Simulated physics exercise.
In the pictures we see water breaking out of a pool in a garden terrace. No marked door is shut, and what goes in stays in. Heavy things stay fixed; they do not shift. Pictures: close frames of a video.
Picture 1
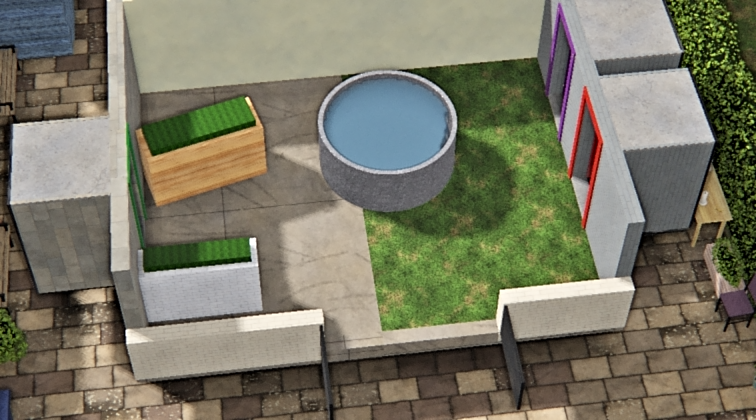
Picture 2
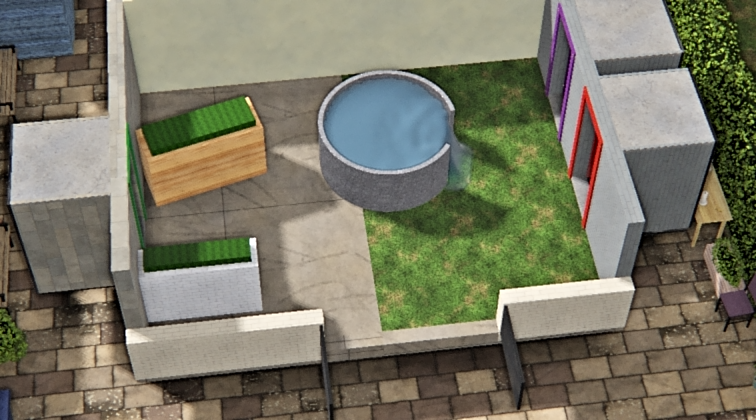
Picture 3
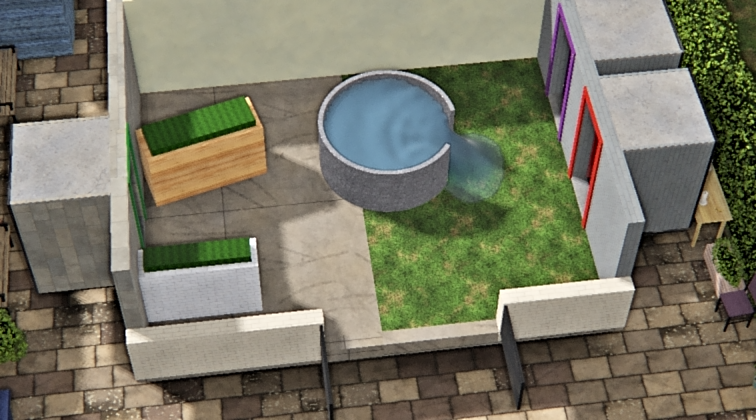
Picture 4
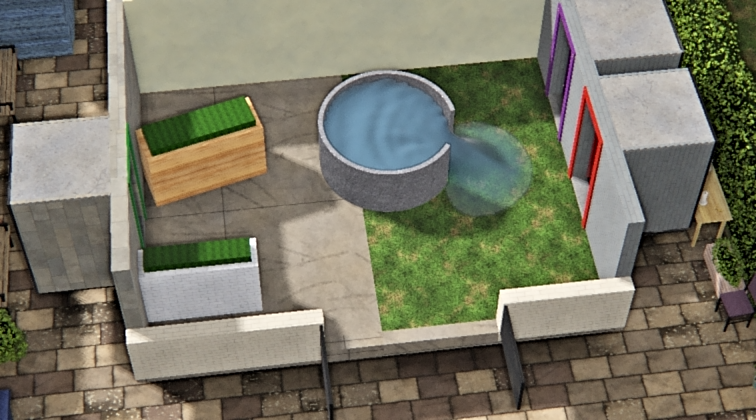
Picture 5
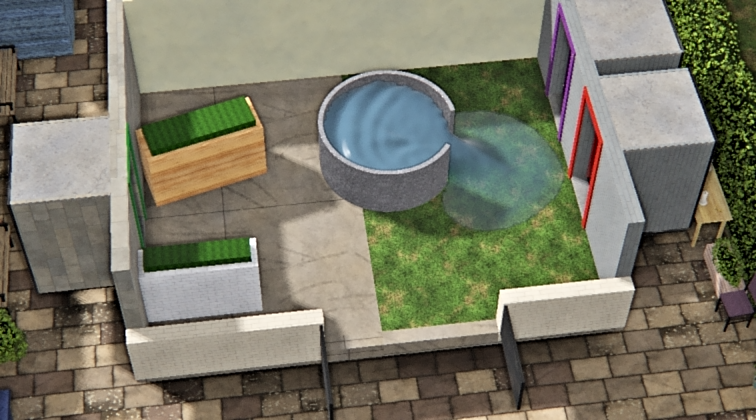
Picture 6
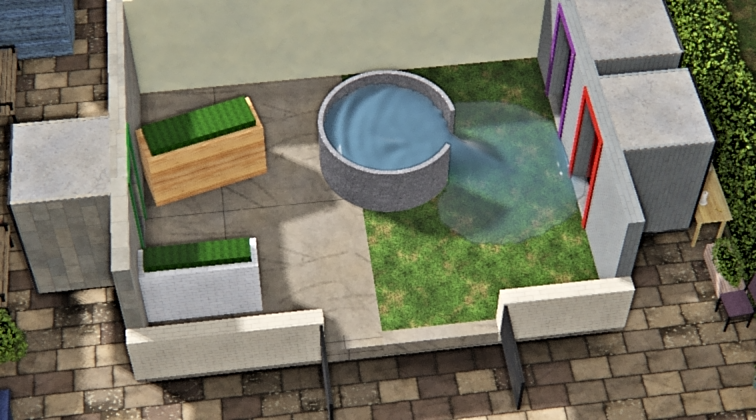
At the start, a round grey tank full of still water stands on the grass edge of a walled terrace, near two planters. Water then breaks out through a gap in its right side, and ripples cross the tank as a thin sheet fans out rightward over the lawn, reaching the wall by the red-framed opening.
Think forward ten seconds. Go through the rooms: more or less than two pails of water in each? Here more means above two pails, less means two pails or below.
Red door: More; purple door: More; green door: Less.
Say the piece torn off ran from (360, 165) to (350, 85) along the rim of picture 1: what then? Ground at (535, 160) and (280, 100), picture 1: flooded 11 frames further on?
Respectively: Parched and drenched.
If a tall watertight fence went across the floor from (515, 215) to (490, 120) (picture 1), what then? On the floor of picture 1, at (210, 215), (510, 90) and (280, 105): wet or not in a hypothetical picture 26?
Reading them off in sequence: Spared, swamped, swamped.
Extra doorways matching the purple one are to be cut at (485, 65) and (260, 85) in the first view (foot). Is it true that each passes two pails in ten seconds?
The first door runs past the limit, while the second remains below the limit.
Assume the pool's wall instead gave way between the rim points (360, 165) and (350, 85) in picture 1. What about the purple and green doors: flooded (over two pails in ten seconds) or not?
The purple one falls short; the green one exceeds it.
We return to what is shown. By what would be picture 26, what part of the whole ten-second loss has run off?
I get 50 percent.
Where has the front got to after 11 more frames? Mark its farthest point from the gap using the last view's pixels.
The front's farthest point is close to (596, 308).
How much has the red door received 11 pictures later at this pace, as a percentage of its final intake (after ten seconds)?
Estimate: Roughly 45 %.
A moment on, water covers 25 % of the floor; the red door over two buckets in, the purple door over two buckets in, the green door not reached.
Next, water covers 30 % of the floor; the red door far over two buckets in, the purple door far over two buckets in, the green door not reached.
Then, water covers 40 % of the floor; the red door far over two buckets in, the purple door far over two buckets in, the green door not reached.
Later, water covers 70 % of the floor; the red door far over two buckets in, the purple door far over two buckets in, the green door not reached.
In the end, water covers 100 % of the floor; the red door far over two buckets in, the purple door far over two buckets in, the green door wet at the sill, nothing in.
